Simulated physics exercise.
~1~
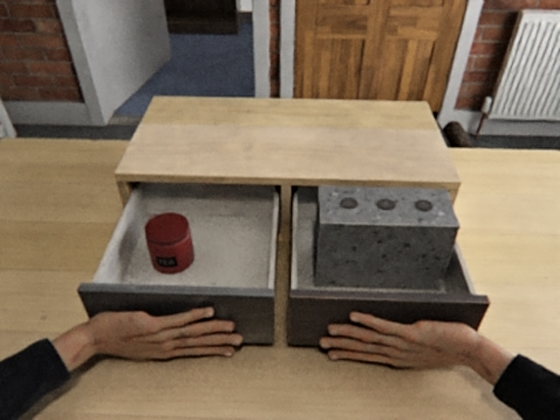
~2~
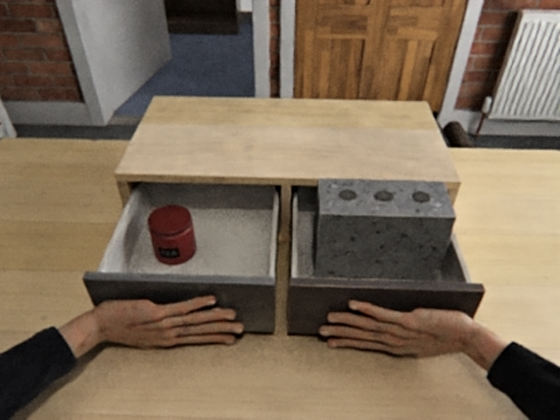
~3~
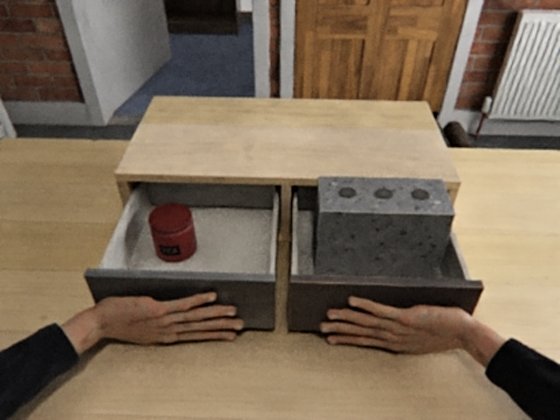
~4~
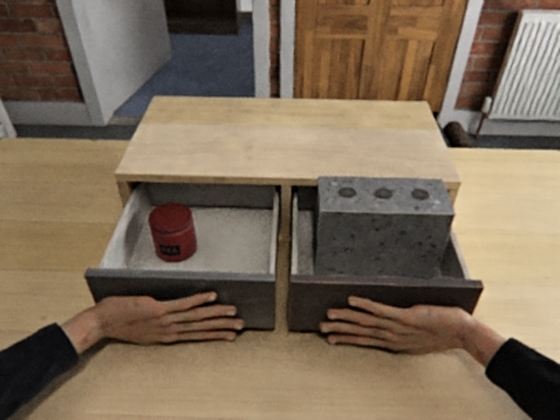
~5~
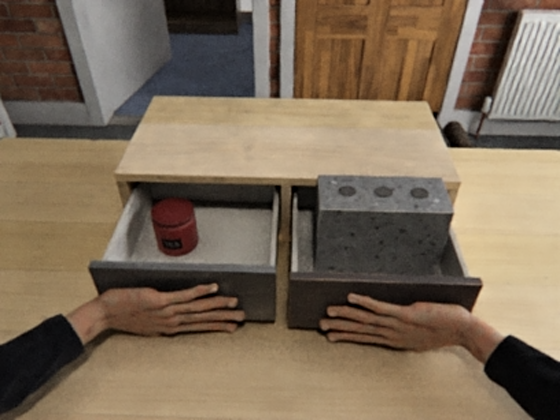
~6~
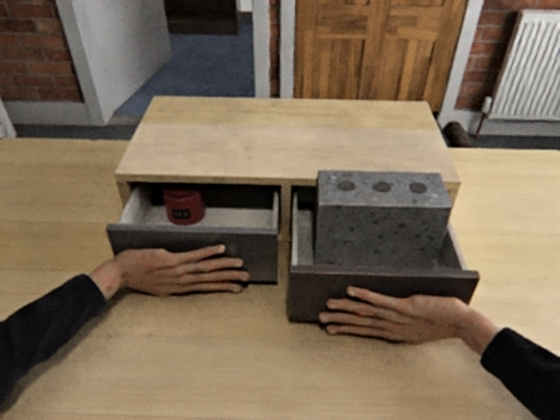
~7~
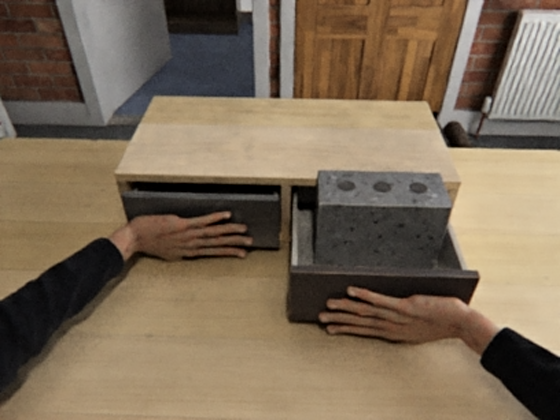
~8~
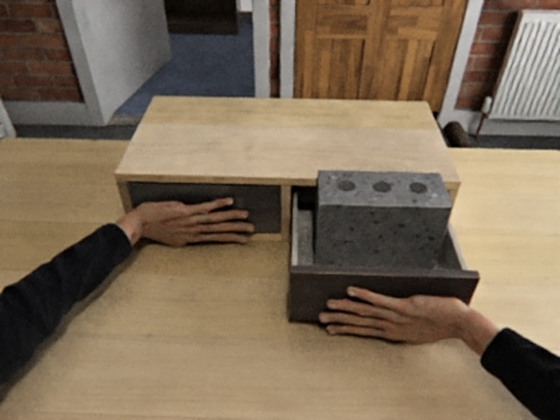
Two open drawers, the left holding a small red jar and the right a tall grey brick, were slowly pushed inward by a pair of hands; the right one stopped while still ajar, but the left slid fully shut, hiding the jar.
